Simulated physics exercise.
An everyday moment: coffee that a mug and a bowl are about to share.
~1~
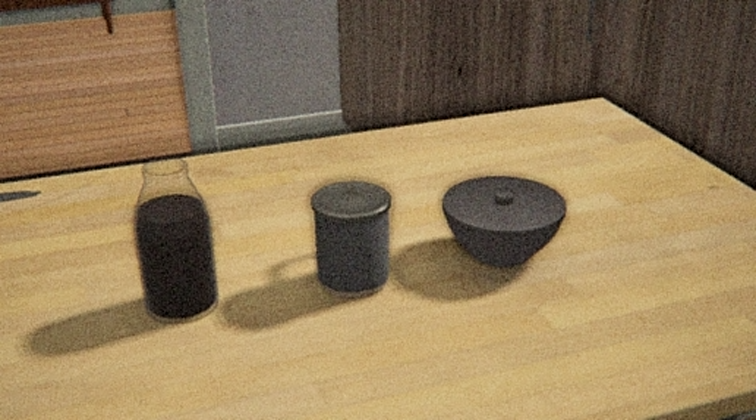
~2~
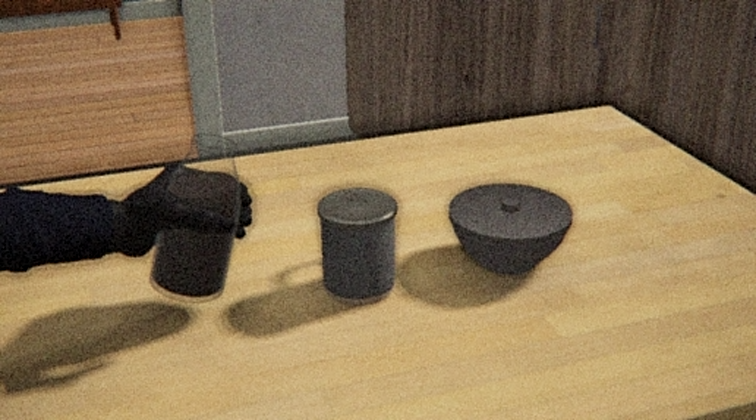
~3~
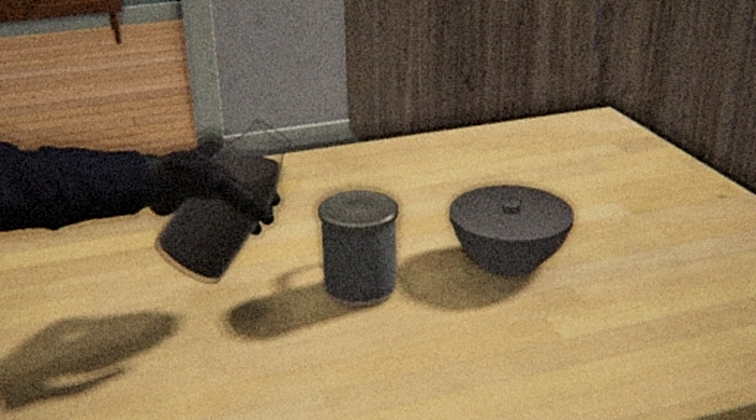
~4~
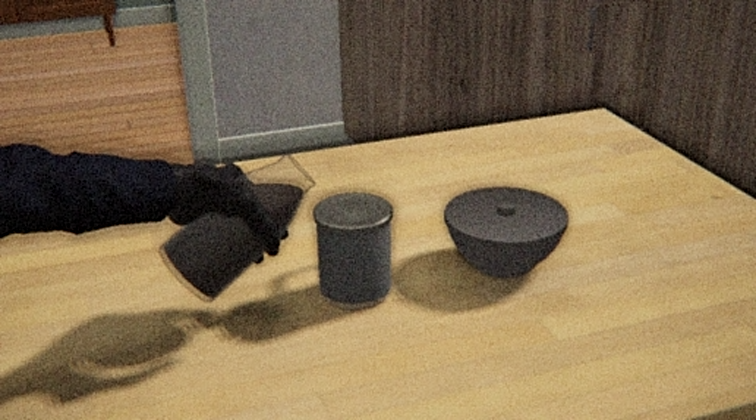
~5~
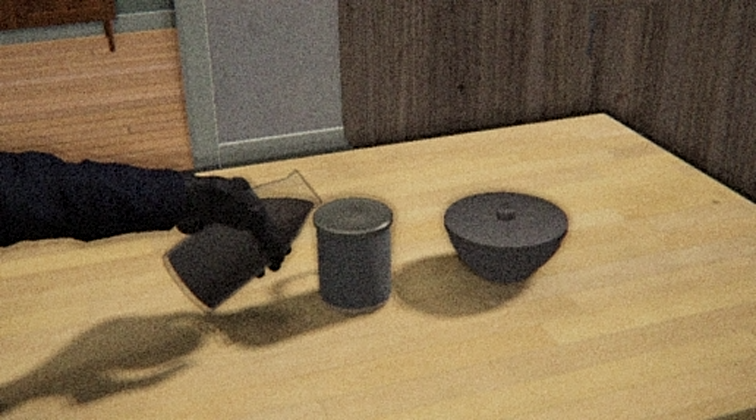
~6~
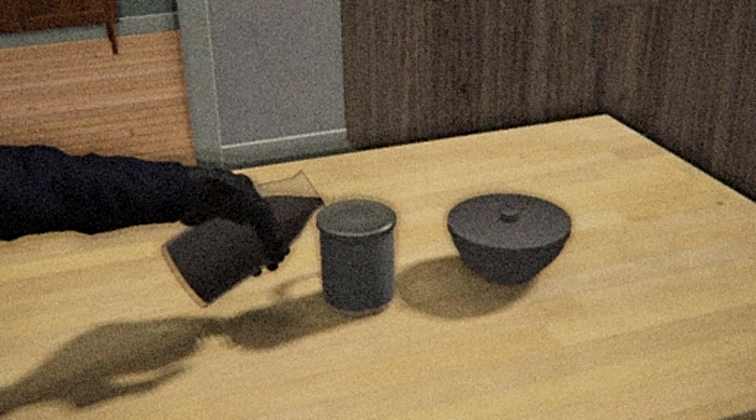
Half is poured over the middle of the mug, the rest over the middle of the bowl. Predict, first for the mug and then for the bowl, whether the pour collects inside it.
Mug: Out; bowl: Out.
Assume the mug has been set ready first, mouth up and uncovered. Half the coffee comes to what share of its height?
Estimate: Approx. 60 % of height.
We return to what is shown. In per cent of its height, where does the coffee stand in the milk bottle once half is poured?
Around 35 percent.
A moment on, it hits the lid of the mug and runs off.
Further on, it hits the lid of the bowl and runs off.
When it is over, the mug is empty, in a puddle; the bowl is empty, in a puddle.
